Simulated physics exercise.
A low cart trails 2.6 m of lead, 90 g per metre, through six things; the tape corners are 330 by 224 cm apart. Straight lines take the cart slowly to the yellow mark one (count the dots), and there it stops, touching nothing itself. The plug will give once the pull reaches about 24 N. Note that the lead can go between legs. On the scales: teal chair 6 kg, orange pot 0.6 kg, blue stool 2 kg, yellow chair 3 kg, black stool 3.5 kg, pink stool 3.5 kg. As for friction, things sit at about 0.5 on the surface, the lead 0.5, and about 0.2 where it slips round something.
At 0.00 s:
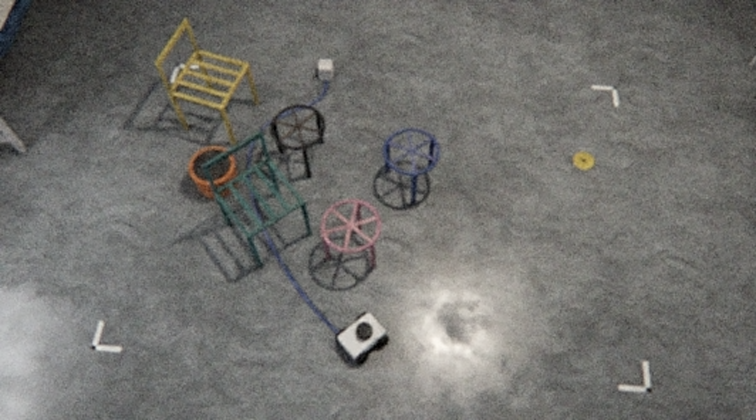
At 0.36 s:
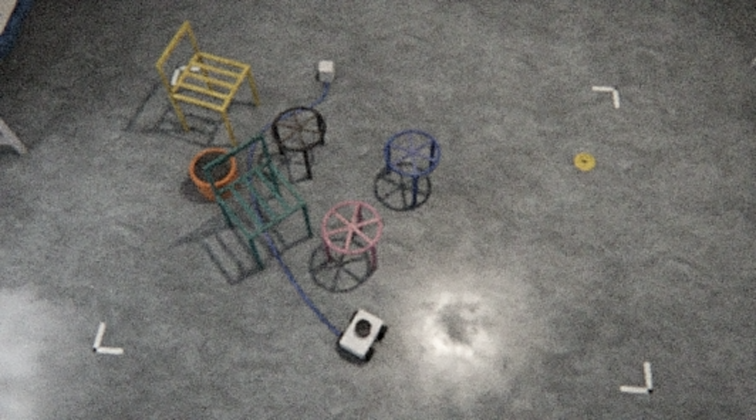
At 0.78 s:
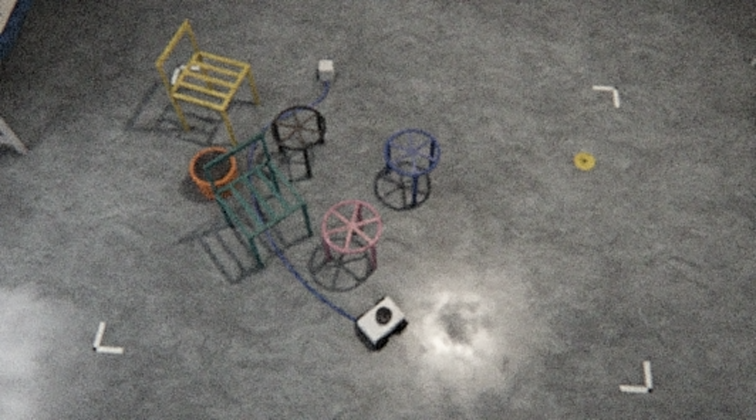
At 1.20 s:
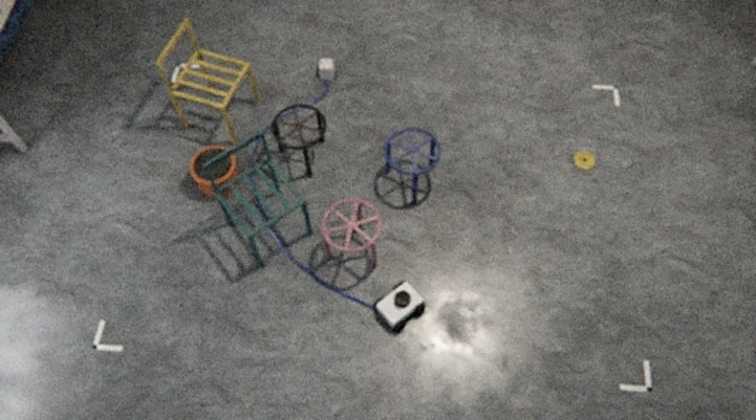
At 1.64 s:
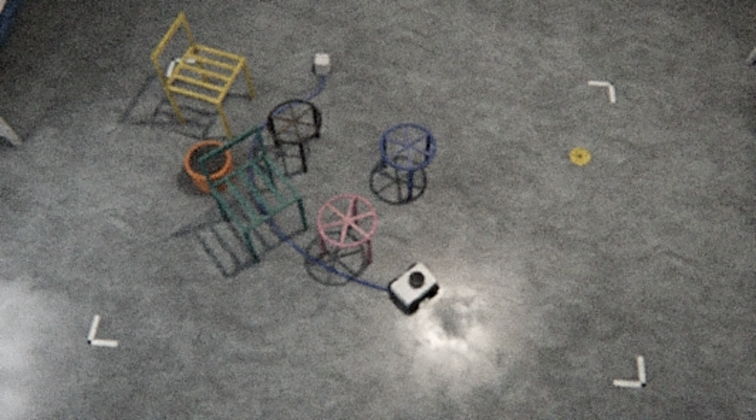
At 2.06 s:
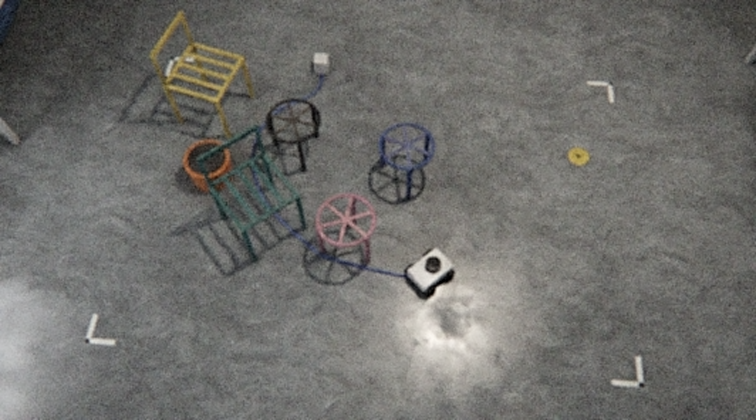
We see a small white wheeled cart trailing a blue cord on a gray floor, near chairs, stools and an orange pot; it turns, then moves a short way up and right, passing below the pink stool.
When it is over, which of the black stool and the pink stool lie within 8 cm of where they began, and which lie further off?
Outcome: The black stool lies within, the pink stool lies further off.
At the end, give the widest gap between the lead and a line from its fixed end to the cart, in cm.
Roughly 30 centimetres.
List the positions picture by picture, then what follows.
The first picture shows pink stool (351, 225); marks (584, 161); lead runs through (319, 99) (323, 318); cart (356, 345).
In the second picture, lead runs through (320, 101) (324, 320); cart (358, 345).
In the third picture, lead runs through (320, 100) (337, 309); cart (375, 330).
In the fourth picture, lead runs through (320, 98) (353, 299); cart (394, 313).
In the fifth picture, lead runs through (316, 94) (366, 283); cart (408, 294).
The sixth picture shows pink stool (346, 219); lead runs through (314, 93) (381, 271); cart (424, 279).
After 3.1 s, cart at (456, 246), 15 N at the fixed end; nothing else has moved.
After 4.2 s, cart at (510, 210), plug out; pink stool 17 cm off its start.
After 5.3 s, cart at (550, 179), plug out; pink stool 17 cm off its start at (359, 196).
After 6.4 s, cart at (579, 156), plug out; pink stool 17 cm off its start.
After 6.8 s, cart at (579, 156), plug out; pink stool 17 cm off its start at (359, 196), black stool 0 cm off its start at (293, 120).
